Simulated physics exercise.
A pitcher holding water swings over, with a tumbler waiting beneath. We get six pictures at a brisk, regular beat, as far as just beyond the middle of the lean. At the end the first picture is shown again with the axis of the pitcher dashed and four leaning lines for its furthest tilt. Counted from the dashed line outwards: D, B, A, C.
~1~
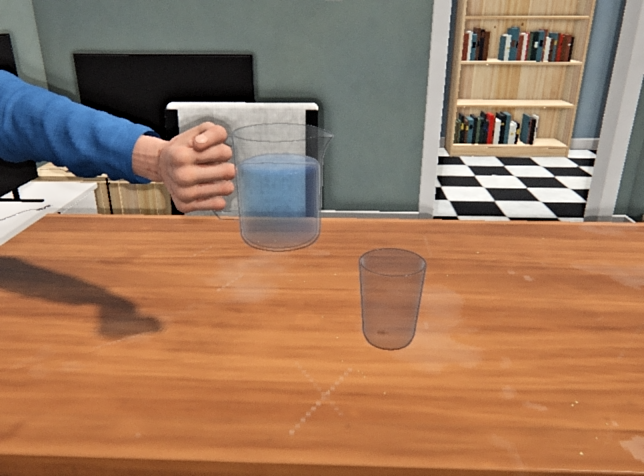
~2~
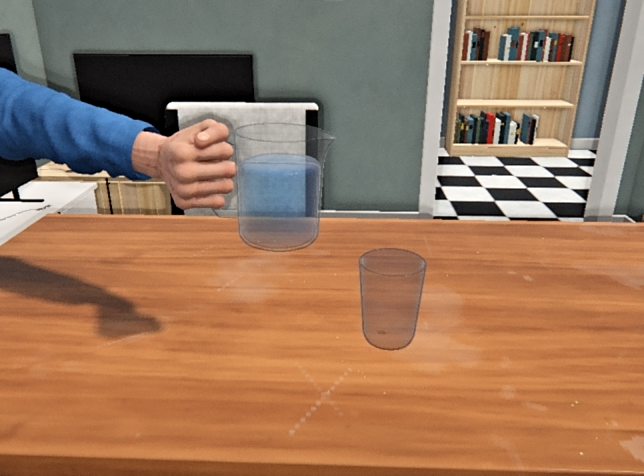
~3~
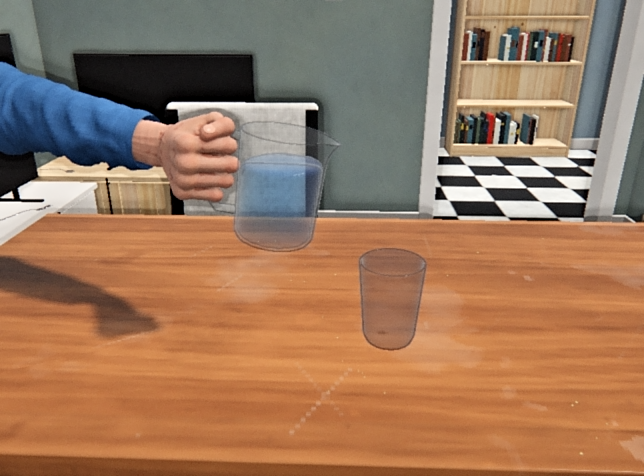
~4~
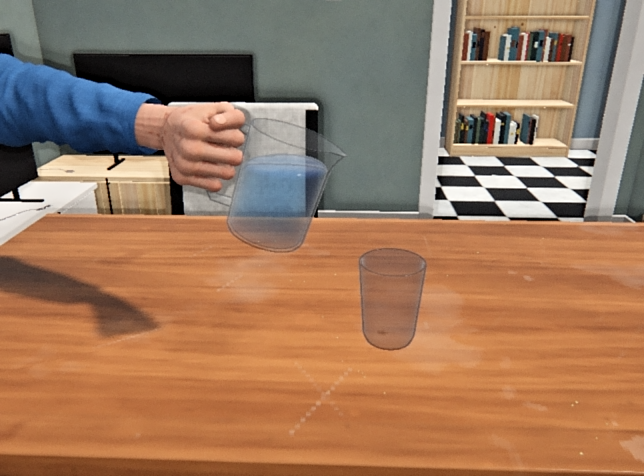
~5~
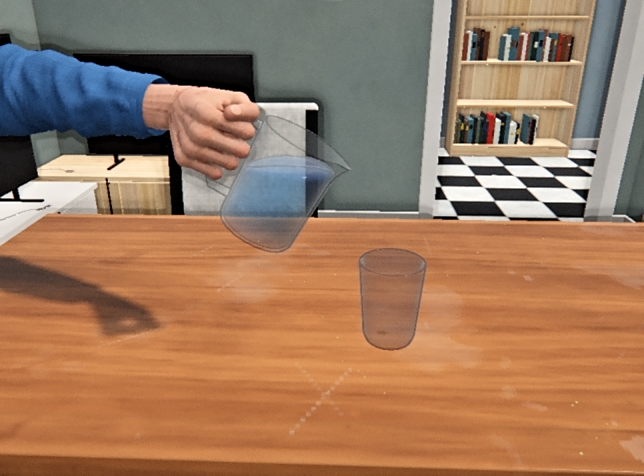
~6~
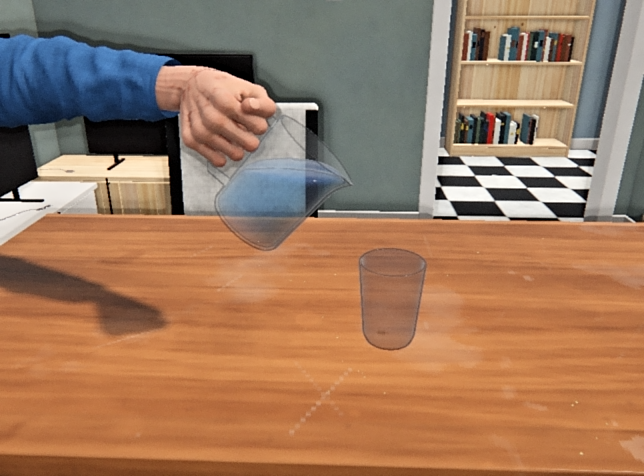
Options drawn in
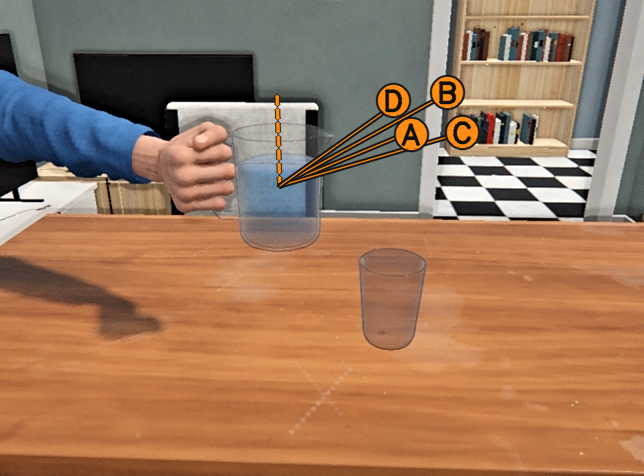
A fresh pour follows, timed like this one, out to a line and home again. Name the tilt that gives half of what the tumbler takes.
A beats the others.
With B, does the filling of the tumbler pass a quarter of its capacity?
Yes.
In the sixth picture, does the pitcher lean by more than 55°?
No, it does not.
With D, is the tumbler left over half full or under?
Under half.
In orange, A at (394, 138); B at (433, 101); C at (445, 137); D at (381, 113).
Choosing A, the tumbler ends with about 51 % of what it can hold.
Choosing B, the tumbler ends with about 35 % of what it can hold.
Choosing C, the tumbler ends with about 68 % of what it can hold.
Choosing D, the tumbler ends with about 24 % of what it can hold.
